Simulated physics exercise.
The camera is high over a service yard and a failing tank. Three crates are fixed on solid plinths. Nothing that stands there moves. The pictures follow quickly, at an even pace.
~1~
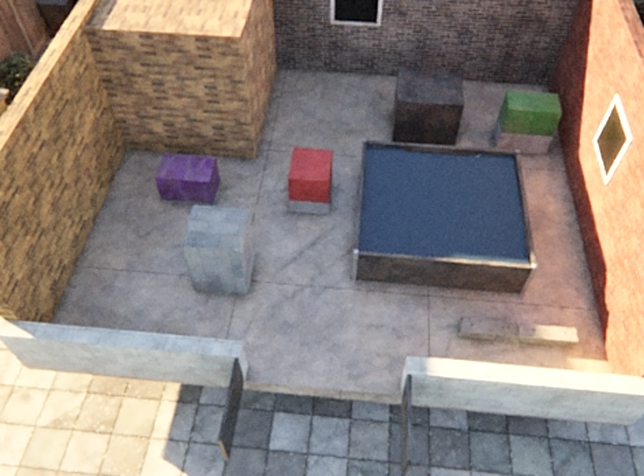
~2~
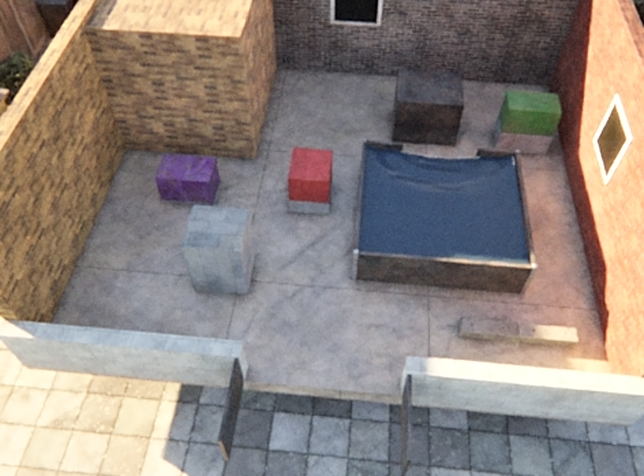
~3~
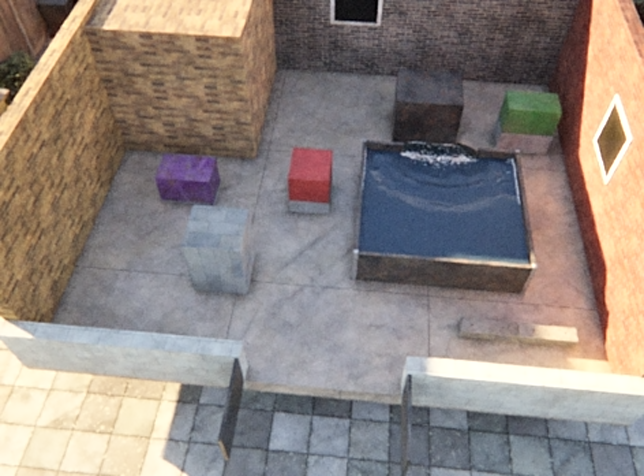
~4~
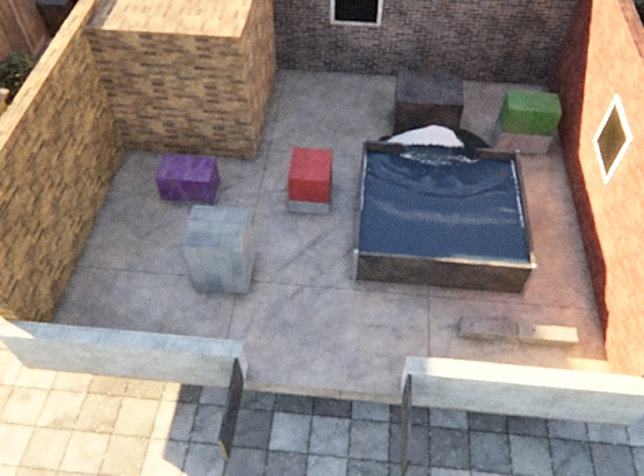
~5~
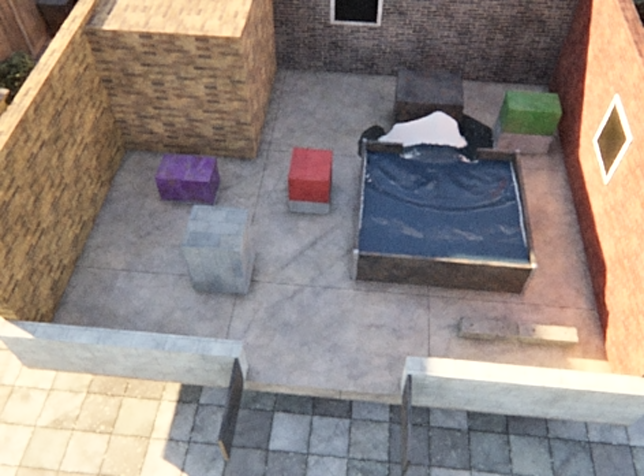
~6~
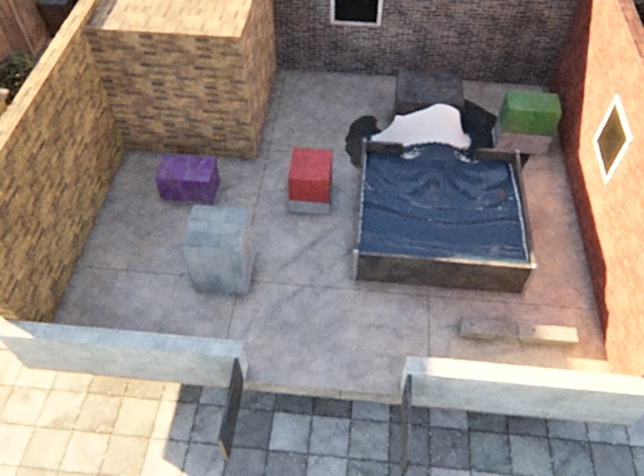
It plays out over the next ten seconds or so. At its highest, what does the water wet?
One by one: The purple crate is wetted; the red crate escapes dry; the green crate escapes dry.
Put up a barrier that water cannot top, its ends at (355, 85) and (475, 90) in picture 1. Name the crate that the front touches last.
That is the purple one.
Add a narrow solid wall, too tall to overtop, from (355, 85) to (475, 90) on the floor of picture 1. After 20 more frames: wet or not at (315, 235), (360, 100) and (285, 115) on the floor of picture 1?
One after the other: Not flooded, under water, wet.
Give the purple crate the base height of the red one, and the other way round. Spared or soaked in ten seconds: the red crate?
One by one: The red crate gets wet.
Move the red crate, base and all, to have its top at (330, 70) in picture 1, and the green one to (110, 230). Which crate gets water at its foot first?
I say the red crate.
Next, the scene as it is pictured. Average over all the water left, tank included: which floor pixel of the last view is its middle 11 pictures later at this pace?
Near (429, 190).
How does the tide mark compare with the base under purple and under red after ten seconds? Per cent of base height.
About 250 and 70 per cent.
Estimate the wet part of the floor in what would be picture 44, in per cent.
Some 75 per cent.
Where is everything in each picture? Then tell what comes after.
The first frame shows still water in the open tank at (442, 202).
In the second frame, the front is at a hidden place, out from the gap on the open tank's far side.
In the third frame, water pours out on the open tank's far side and has run to a hidden place.
In the fourth frame, the front is at (460, 132), out from the gap on the open tank's far side.
In the fifth frame, water pours out on the open tank's far side and has run to (462, 116).
In the sixth frame, water pours out on the open tank's far side and has run to a hidden place.
A moment on, water covers 20 % of the floor; the purple crate not reached, the red crate water round its plinth, the green crate water round its plinth.
Next, water covers 35 % of the floor; the purple crate water round its plinth, the red crate water round its plinth, the green crate water round its plinth.
Then, water covers 55 % of the floor; the purple crate water round its plinth, the red crate water round its plinth, the green crate water round its plinth.
Later, water covers 75 % of the floor; the purple crate water round its plinth, the red crate water round its plinth, the green crate water round its plinth.
In the end, water covers 100 % of the floor; the purple crate was topped, the red crate stayed above the water, the green crate stayed above the water.
